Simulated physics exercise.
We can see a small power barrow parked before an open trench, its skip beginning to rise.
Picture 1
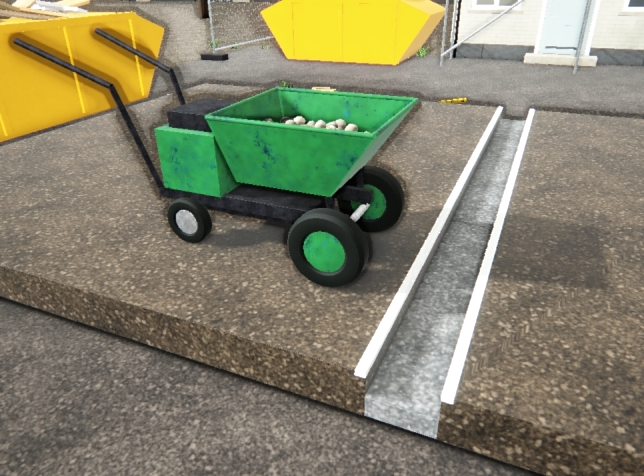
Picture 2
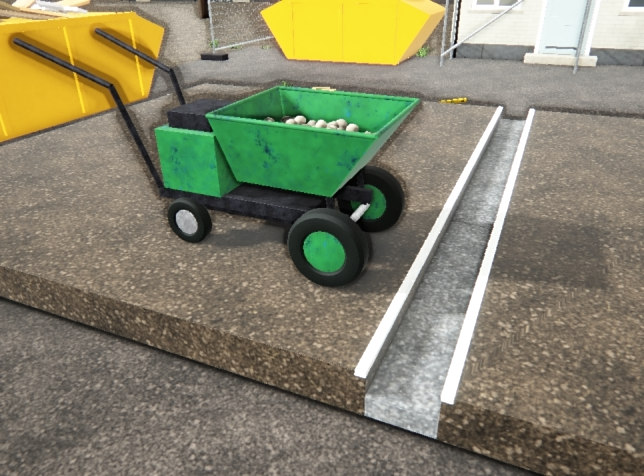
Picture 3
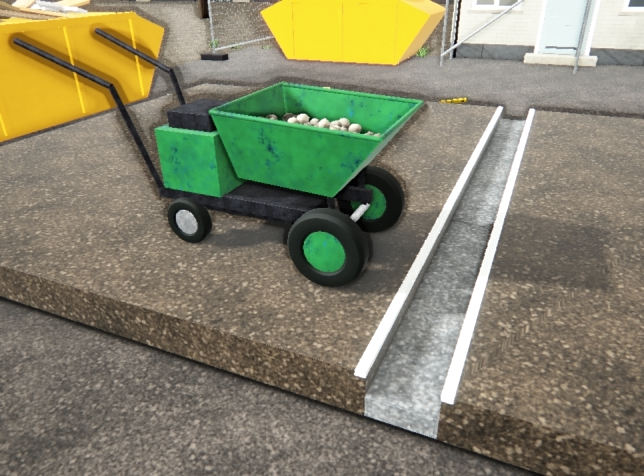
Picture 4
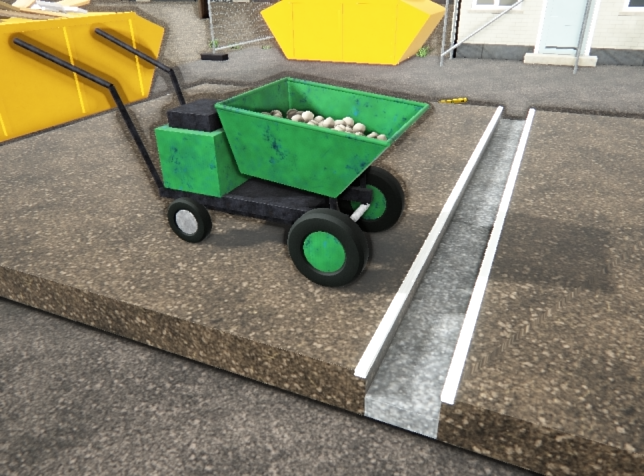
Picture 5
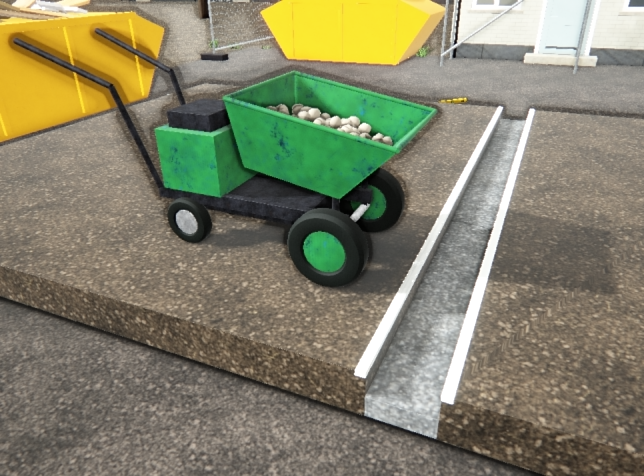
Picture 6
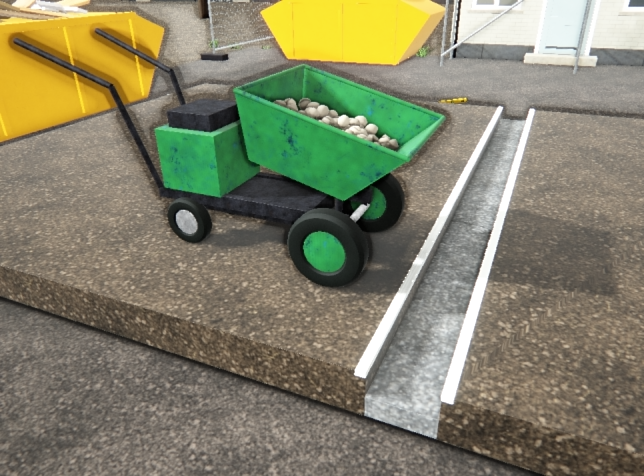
On a raised patch of brown ground beside a narrow, shallow trench, a small green power barrow stood still while its skip, loaded with pale pebbles, slowly tilted forward to the right.
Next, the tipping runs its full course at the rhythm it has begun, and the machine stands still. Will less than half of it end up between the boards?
Yes. The load will chiefly settle outside the trench.
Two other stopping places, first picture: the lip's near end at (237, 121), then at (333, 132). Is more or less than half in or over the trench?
A minority, then the bulk.
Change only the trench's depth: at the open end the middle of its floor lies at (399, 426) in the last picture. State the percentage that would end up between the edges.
It would be close to 20 percent.
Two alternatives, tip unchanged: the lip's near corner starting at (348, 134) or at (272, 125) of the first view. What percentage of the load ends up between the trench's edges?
In turn 60 and 50 in a hundred.
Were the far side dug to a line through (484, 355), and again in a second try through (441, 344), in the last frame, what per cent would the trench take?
50 % then 0 %, roughly.
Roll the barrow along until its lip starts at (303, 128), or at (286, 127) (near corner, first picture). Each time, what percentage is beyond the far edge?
About 0 percent at the first place and about 0 percent at the second.
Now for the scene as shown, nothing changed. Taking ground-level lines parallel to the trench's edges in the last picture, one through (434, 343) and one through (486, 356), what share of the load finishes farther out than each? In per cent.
80 and 50 in a hundred.
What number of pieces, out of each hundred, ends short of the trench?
About 0 per cent.
Soon after the last picture, skip tipped steeply; all in the skip.
A little later, skip tipped right over; most in the skip; a stray few in or heaped over the trench; a small part beyond it.
Later still, skip tipped right over; about a quarter in the skip; a small part in or heaped over the trench; about two thirds beyond it.
At rest, skip tipped right over; about a quarter in the skip; about a quarter in or heaped over the trench; about two thirds beyond it.
